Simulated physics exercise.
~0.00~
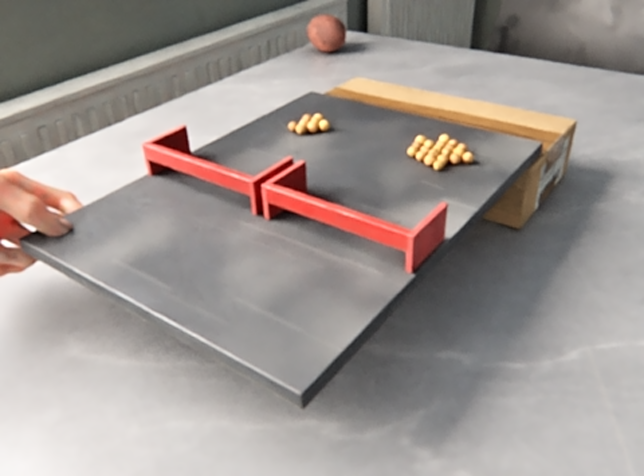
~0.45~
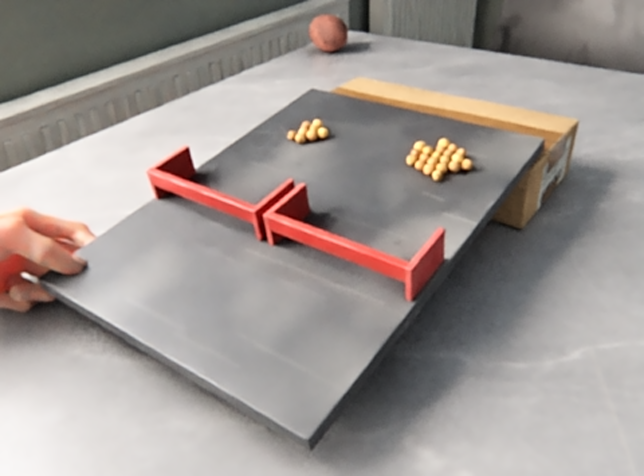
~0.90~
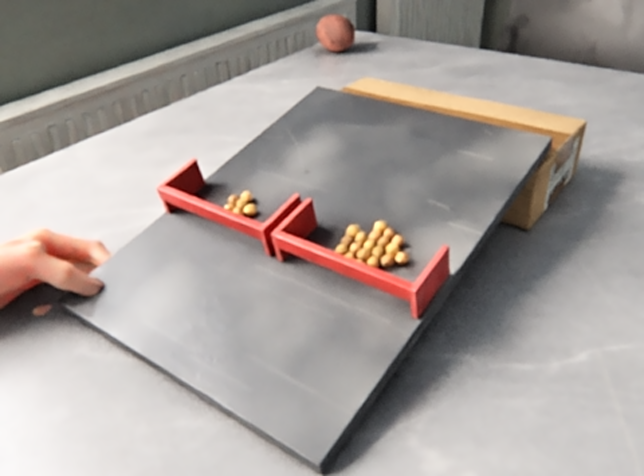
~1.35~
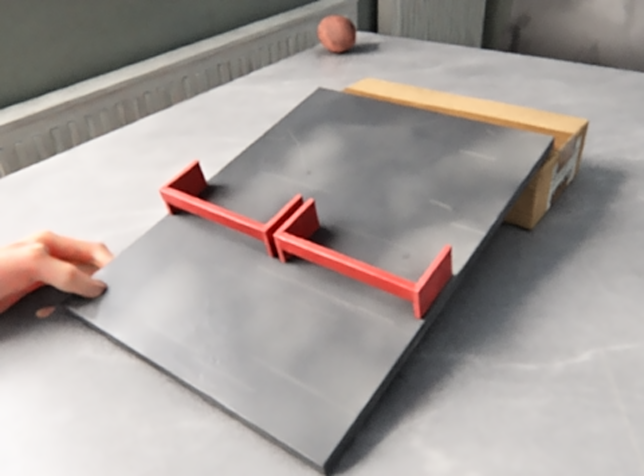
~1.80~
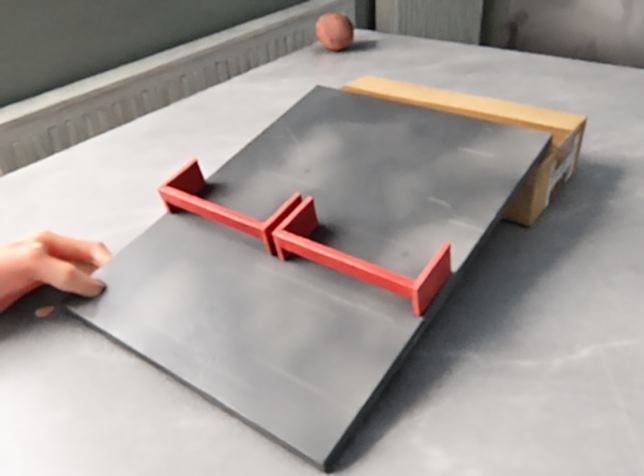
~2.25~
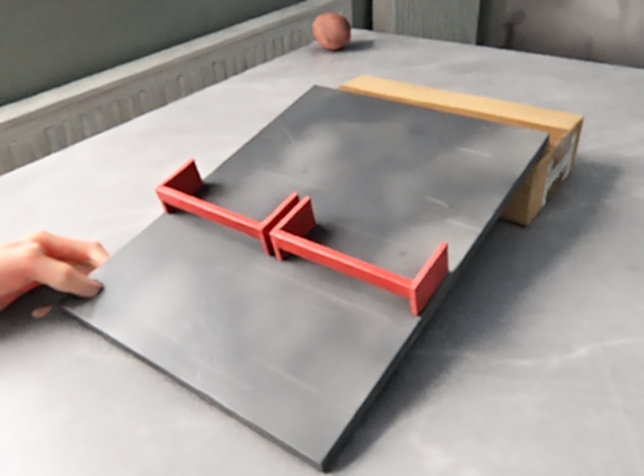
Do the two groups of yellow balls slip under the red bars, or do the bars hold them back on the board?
Both groups slip under their red bars, and no balls are left on the board behind them.
